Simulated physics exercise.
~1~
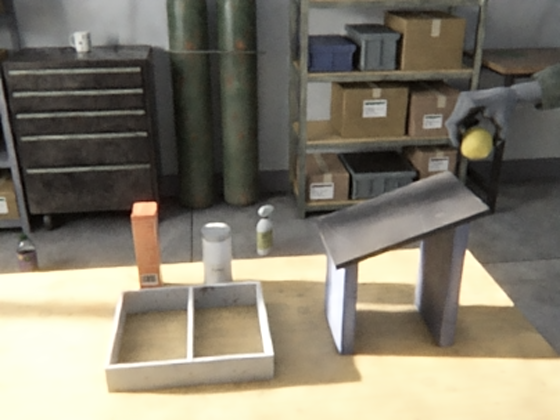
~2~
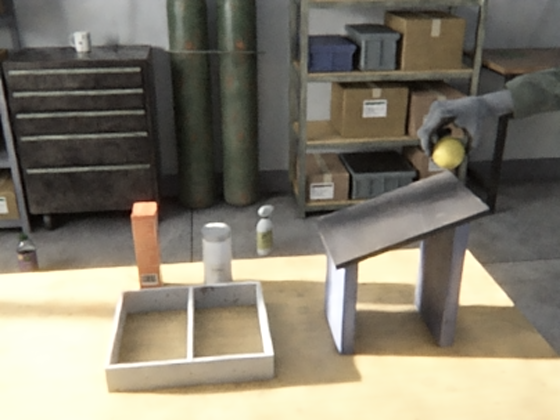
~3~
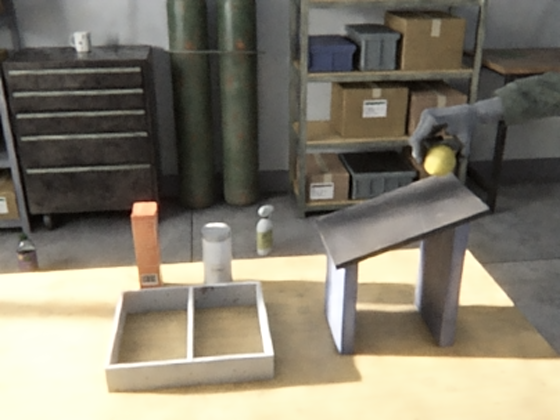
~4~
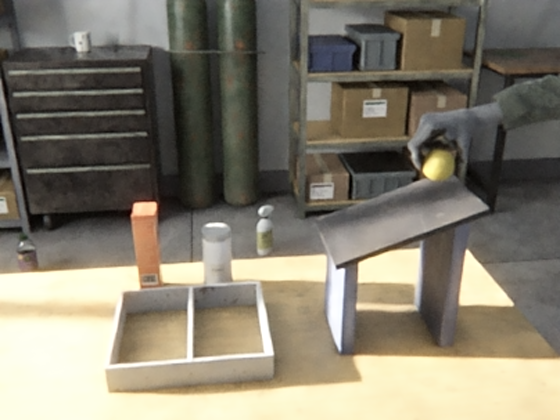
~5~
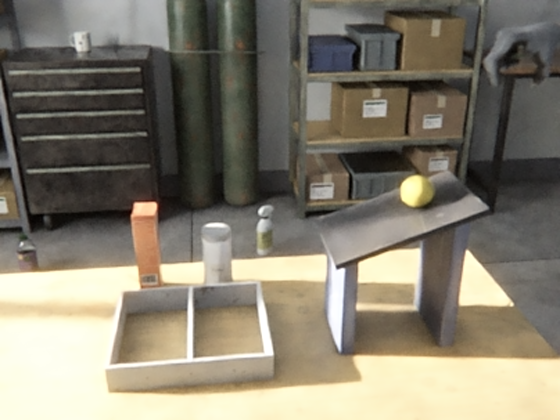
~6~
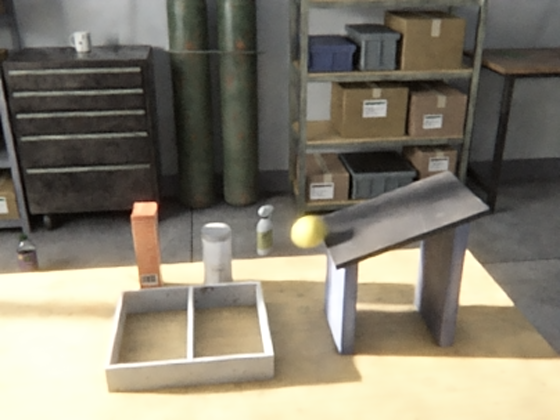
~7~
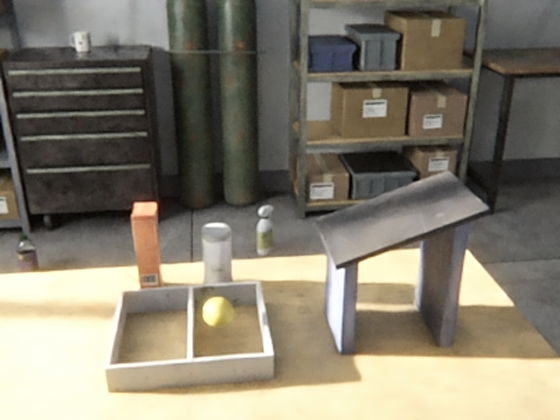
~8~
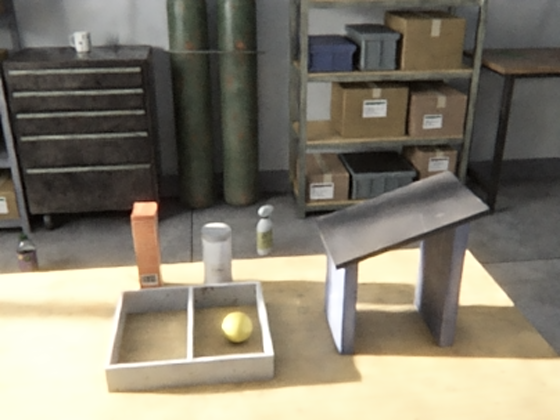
A yellow lemon, lowered by a gloved hand onto the upper end of a slanted board and released, travels down leftward, leaves the lower edge and drops into the nearer bay of a two-bay tray, shifts slightly right and ends there, the white jar and orange carton unmoved.
